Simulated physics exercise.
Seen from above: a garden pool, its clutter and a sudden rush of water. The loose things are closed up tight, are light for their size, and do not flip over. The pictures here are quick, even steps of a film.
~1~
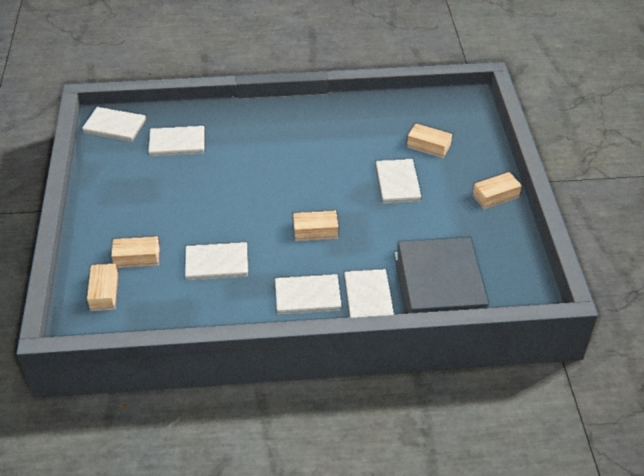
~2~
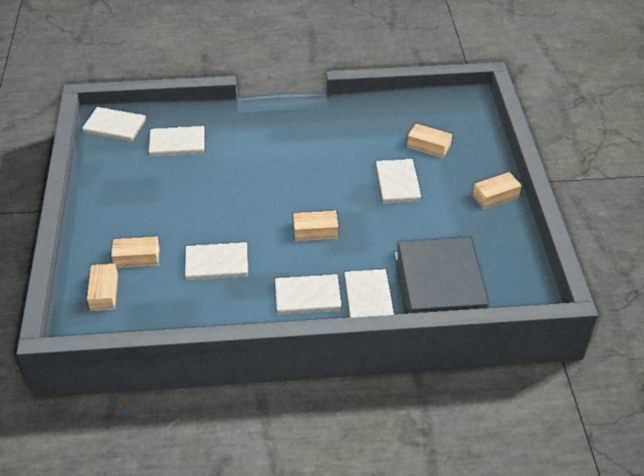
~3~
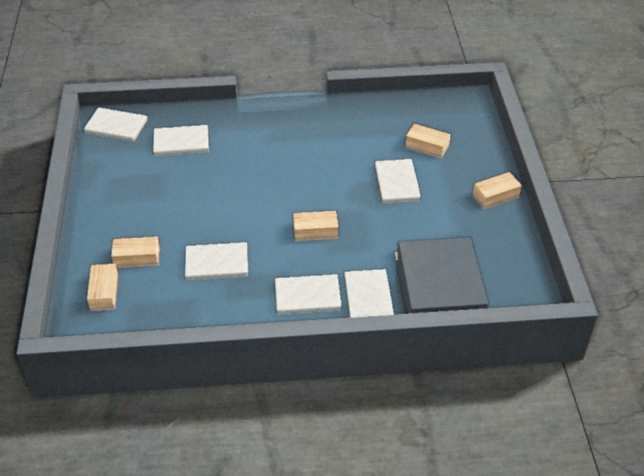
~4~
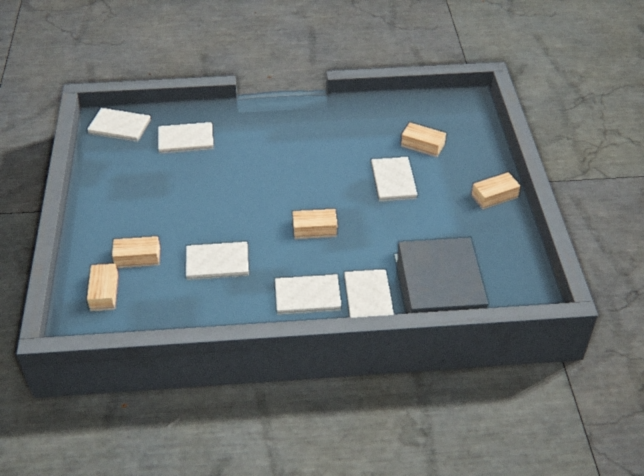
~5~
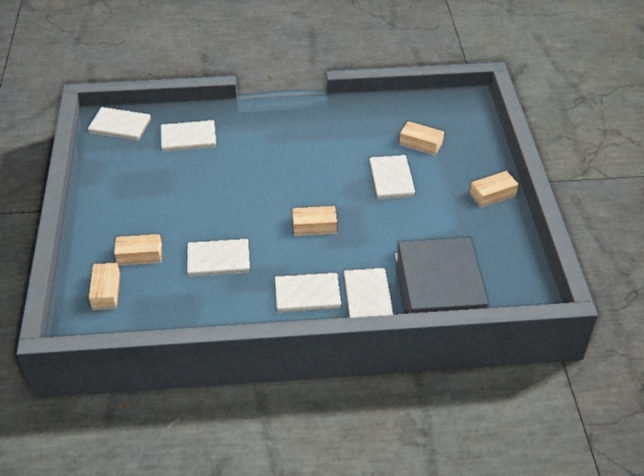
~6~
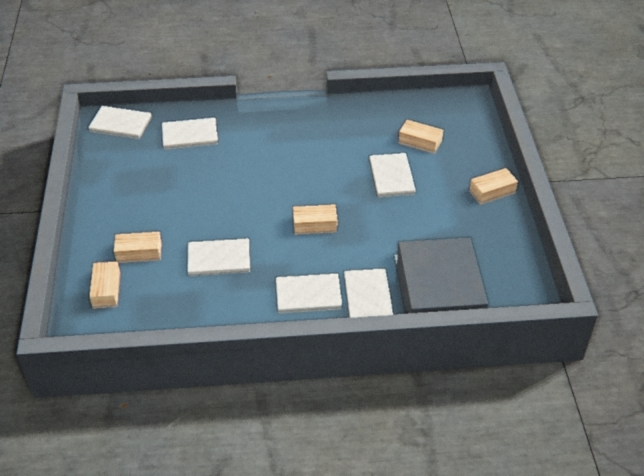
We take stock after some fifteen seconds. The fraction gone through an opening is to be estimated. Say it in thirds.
The answer is not even a third.
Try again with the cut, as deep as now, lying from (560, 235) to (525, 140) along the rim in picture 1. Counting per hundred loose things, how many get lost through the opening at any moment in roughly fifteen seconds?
Fraction out: Near 40 %.
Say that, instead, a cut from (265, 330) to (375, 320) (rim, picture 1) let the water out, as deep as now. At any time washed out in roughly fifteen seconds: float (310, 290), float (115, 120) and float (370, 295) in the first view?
Lost - retained - lost.
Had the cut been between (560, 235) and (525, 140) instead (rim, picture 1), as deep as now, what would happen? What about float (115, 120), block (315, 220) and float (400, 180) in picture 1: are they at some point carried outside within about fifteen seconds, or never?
Sequentially, I'd put it as not lost, swept away, swept away.
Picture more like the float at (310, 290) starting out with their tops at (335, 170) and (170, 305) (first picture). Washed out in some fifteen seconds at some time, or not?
In turn: Through, left behind.
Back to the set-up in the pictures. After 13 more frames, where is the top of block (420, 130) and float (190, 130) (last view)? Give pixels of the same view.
(394, 123) and (254, 100), give or take.
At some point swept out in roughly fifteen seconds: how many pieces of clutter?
So the number is 1.
A moment on, 0 of 11 are out; 11 afloat.
Next, 0 of 11 are out; 11 afloat.
Later, 1 of 11 are out; 10 afloat.
In the end, 1 of 11 are out; 10 afloat.
